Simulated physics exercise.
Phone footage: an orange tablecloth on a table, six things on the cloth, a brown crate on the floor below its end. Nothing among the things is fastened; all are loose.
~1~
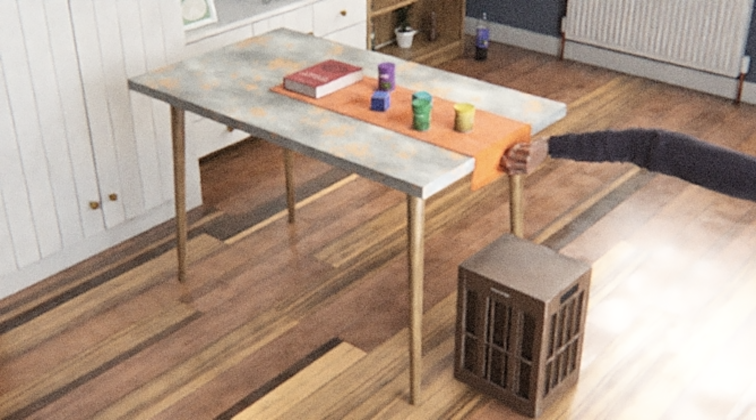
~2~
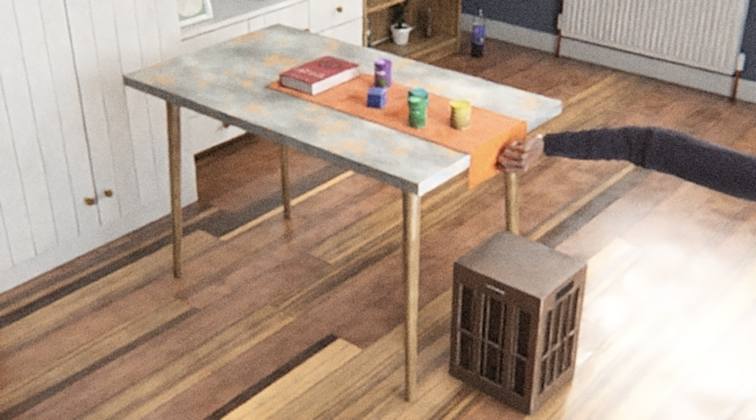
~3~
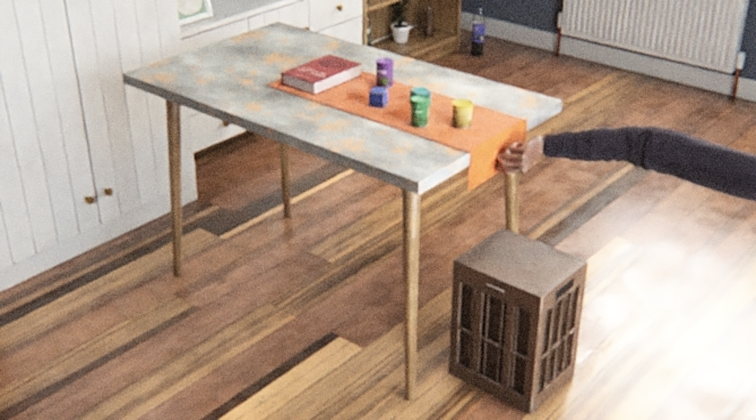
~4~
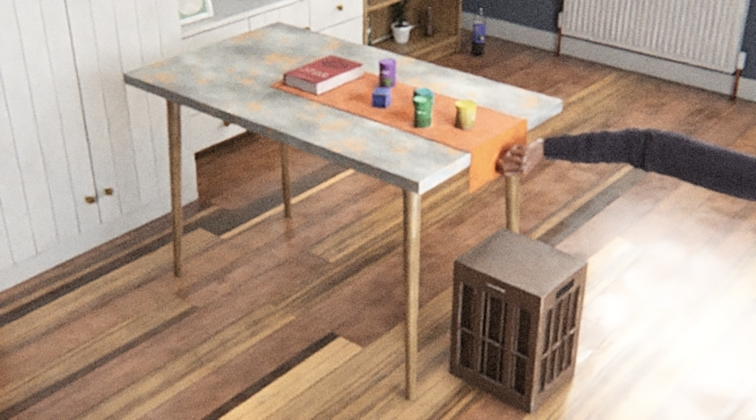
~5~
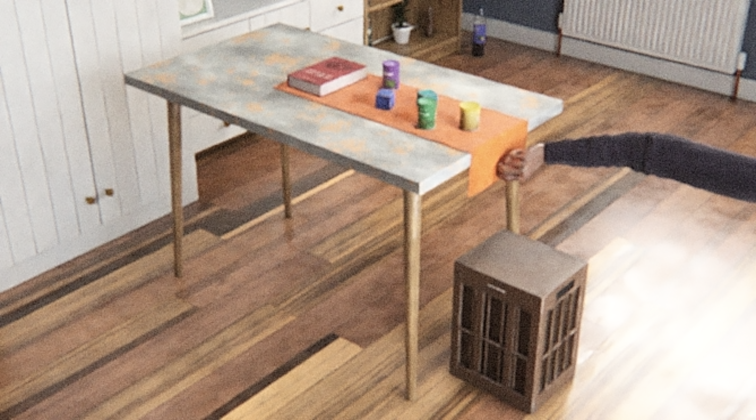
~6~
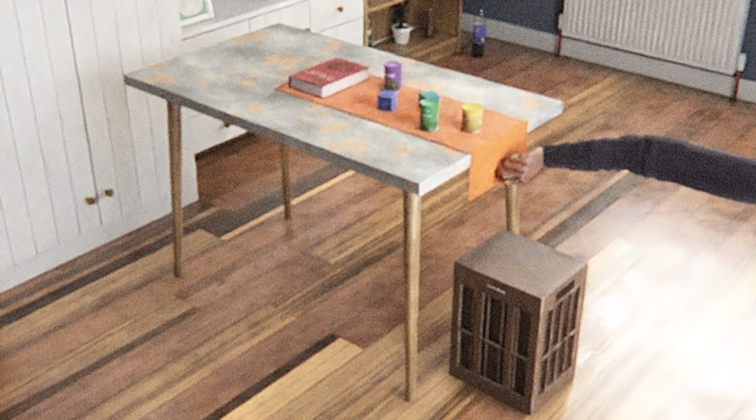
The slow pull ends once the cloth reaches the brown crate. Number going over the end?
Two.
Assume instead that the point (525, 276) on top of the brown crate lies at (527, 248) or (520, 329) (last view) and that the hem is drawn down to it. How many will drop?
It comes to 1 and 4 over the edge.
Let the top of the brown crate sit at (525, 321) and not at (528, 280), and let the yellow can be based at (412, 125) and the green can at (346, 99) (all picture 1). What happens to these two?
The yellow can is lost, the green can stays put.
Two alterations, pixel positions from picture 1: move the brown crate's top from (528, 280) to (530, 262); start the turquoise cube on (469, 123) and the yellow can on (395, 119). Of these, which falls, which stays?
The turquoise cube? Lost. The yellow can? Safe.
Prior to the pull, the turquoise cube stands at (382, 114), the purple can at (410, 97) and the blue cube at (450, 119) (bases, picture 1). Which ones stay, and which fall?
Here's how it goes: The turquoise cube remains in place, the purple can remains in place and the blue cube leaves the top.
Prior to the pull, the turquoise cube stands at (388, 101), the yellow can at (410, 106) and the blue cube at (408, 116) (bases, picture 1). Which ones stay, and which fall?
In the end the turquoise cube rides it out, while the yellow can rides it out and the blue cube rides it out.
Early on, hem near (497, 204); all still up.
Midway, hem near (496, 241); yellow can gone.
Near the end, hem on the crate; yellow can and green can gone.
Finally, hem on the crate; yellow can and green can gone. The table loses two.
